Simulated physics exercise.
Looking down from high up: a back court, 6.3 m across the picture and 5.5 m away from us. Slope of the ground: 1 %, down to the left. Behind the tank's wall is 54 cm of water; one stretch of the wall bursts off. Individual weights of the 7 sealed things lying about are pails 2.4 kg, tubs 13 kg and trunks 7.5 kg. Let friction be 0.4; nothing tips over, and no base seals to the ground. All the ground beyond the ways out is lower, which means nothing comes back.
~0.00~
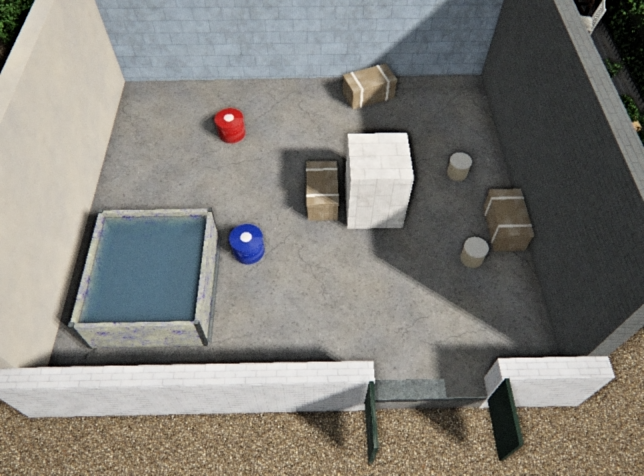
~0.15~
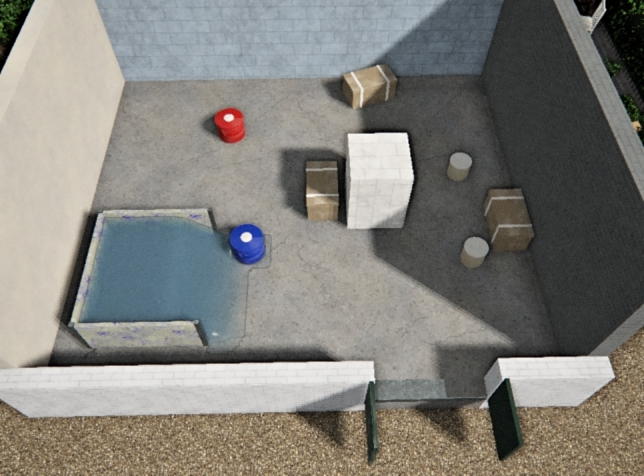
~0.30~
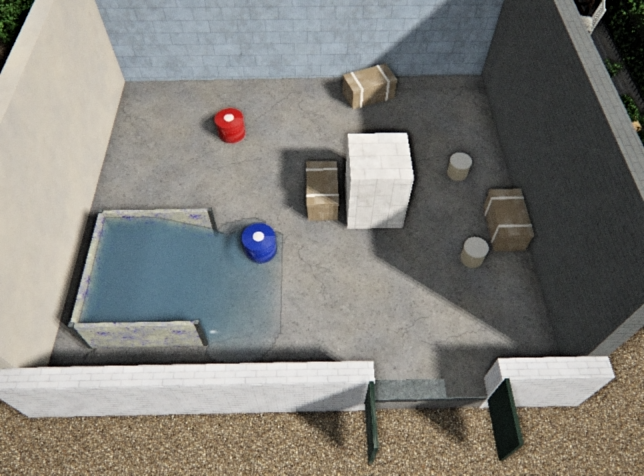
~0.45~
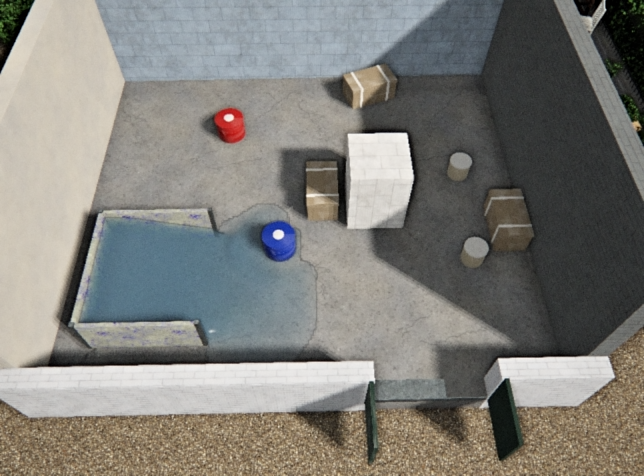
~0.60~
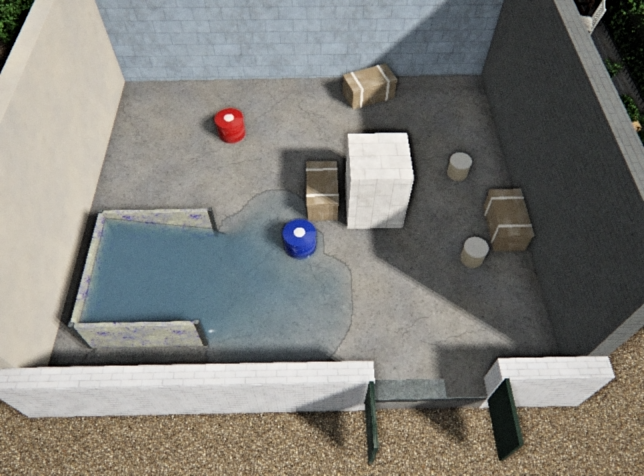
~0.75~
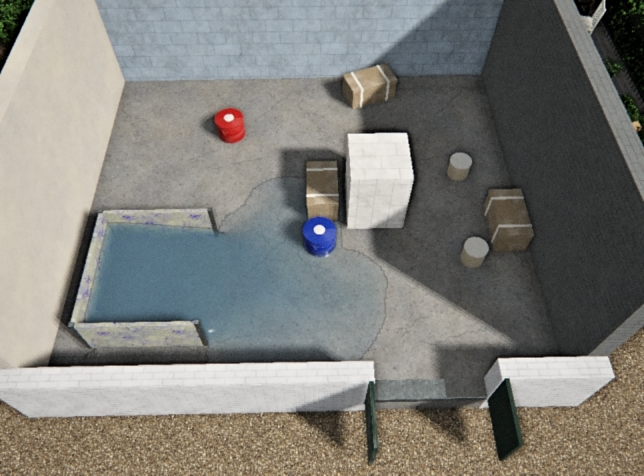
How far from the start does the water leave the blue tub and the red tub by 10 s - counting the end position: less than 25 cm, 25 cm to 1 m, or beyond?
One by one: The blue tub is taken well away. The red tub is hardly disturbed.
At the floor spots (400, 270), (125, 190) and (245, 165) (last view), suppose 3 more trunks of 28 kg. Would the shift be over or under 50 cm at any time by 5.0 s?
First beyond, then within, then within.
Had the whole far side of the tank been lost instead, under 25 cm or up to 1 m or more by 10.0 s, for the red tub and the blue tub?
Note: Red tub swept well away, blue tub unmoved.
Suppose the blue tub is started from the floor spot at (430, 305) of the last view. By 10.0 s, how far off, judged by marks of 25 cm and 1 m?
It gets carried off.
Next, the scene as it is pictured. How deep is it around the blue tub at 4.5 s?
5 cm, roughly.
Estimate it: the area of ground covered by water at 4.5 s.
At that time the wet patch spans about 27 m2.
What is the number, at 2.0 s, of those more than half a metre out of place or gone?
Tally: 2.
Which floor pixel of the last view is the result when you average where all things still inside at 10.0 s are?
Averaged position, last view: Near pixel (262, 133).
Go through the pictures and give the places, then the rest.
The first picture shows the blue tub at (246, 237), on the bottom; the red tub at (229, 118) rests on the ground; water covers 2.3 m2; 0 of 7 have shifted.
The second picture shows the blue tub at (247, 237), on the bottom; the red tub at (229, 118), on the bottom; water covers 3.1 m2; 0 of 7 have shifted.
The third picture shows the blue tub at (259, 237) rests on the ground, 17 cm from its start; the red tub at (229, 118), on the bottom; 3.9 m2 under water; 1 of 7 have shifted.
The fourth picture shows the blue tub at (279, 235) rests on the ground, 44 cm from its start; the red tub at (229, 118), on the bottom; 5.0 m2 under water; 1 of 7 have shifted.
The fifth picture shows the blue tub at (300, 233) rests on the ground, 72 cm from its start; the red tub at (229, 118) rests on the ground; water covers 6.4 m2; 1 of 7 have shifted.
The sixth picture shows the blue tub at (320, 230) rests on the ground, 100 cm from its start; the red tub at (229, 118) rests on the ground; water covers 7.6 m2; 1 of 7 have shifted.
After 2.0 s the blue tub is near (469, 229), 3.0 m from its start, aground; the red tub is near (229, 118), 0.0 m from its start, aground; 0 of 7 are out; 2 afloat.
After 4.5 s the blue tub is near (455, 183), 3.1 m from its start, aground; the red tub is near (229, 118), 0.0 m from its start, aground; 0 of 7 are out; 4 afloat.
After 7.0 s the blue tub is near (448, 171), 3.1 m from its start, aground; the red tub is near (229, 118), 0.0 m from its start, aground; 0 of 7 are out; 5 afloat.
After 10.0 s the blue tub is near (448, 171), 3.1 m from its start, aground; the red tub is near (229, 118), 0.0 m from its start, aground; 0 of 7 are out; 4 afloat.
